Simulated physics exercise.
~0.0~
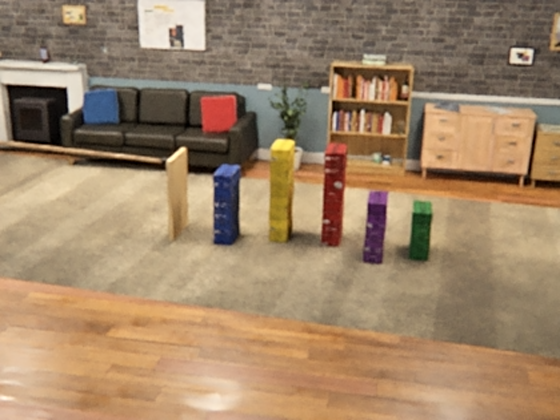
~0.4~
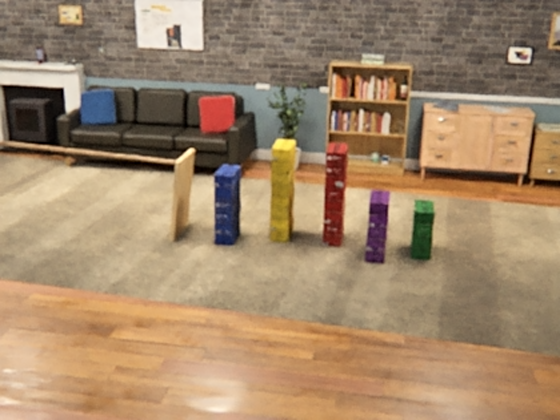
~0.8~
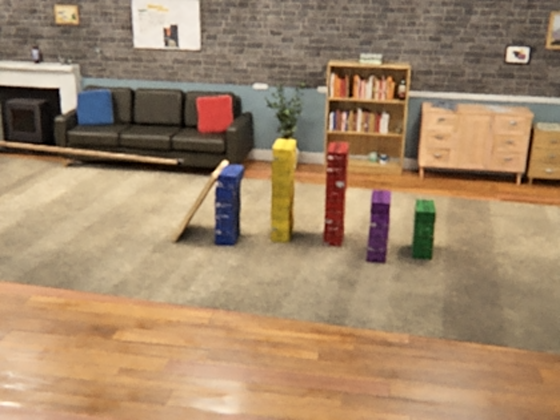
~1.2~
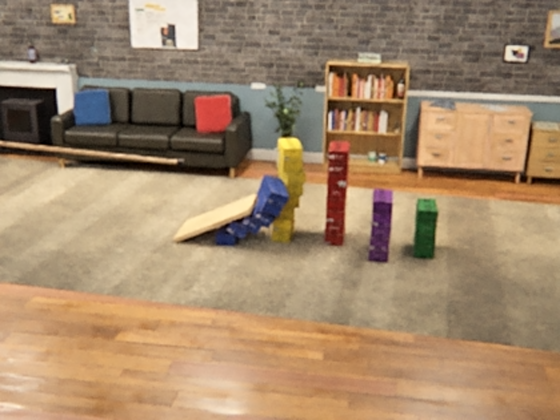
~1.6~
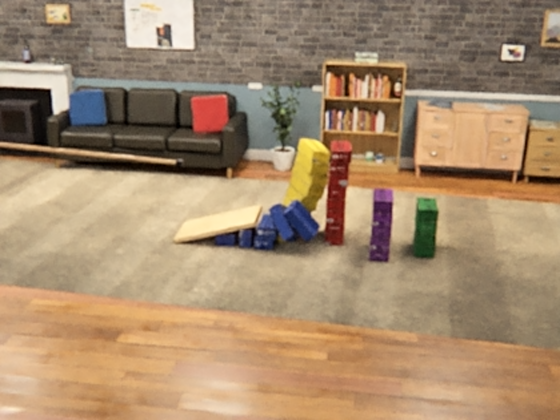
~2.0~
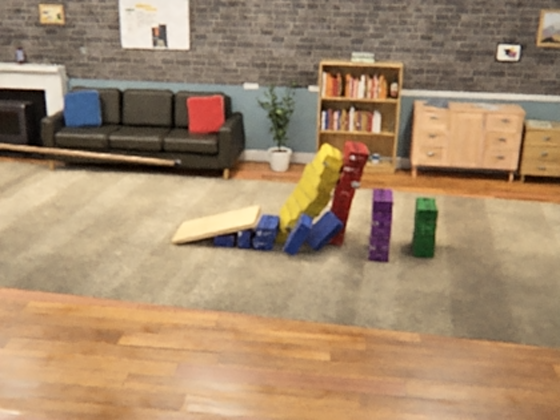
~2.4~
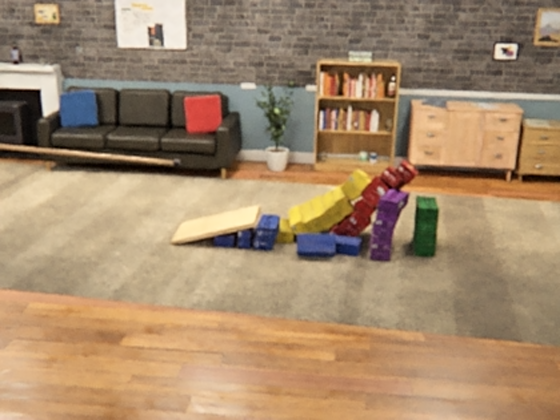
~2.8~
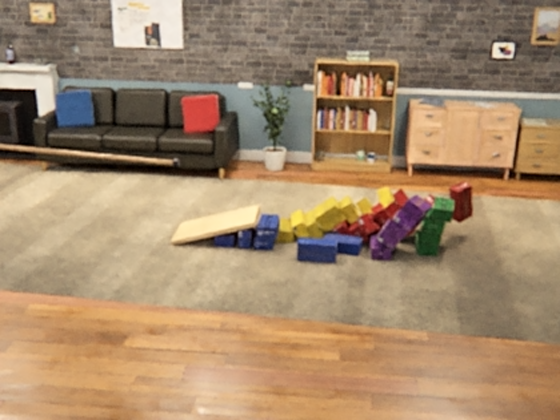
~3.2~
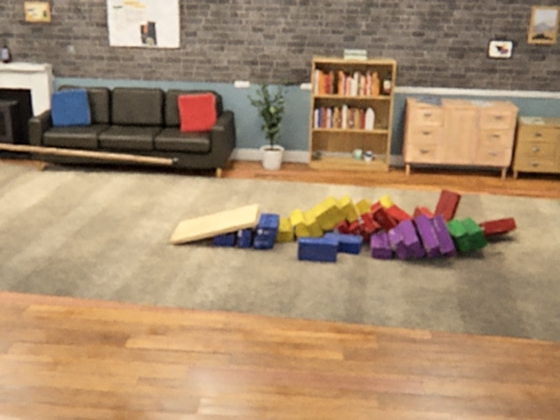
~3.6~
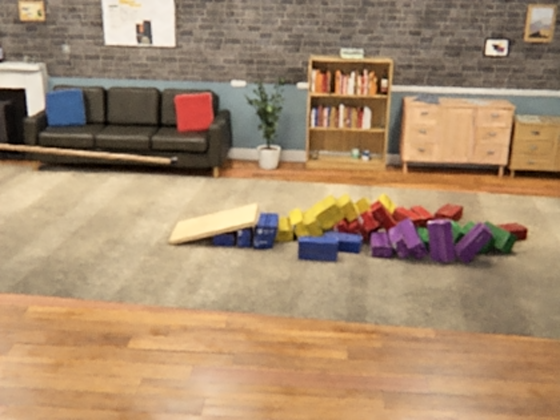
In a living room, a wooden board tipped rightward into a blue stack of boxes, which toppled toward the yellow, and then the red, purple and green stacks fell in turn, leaving all five colours strewn across the carpet beside the leaning board.
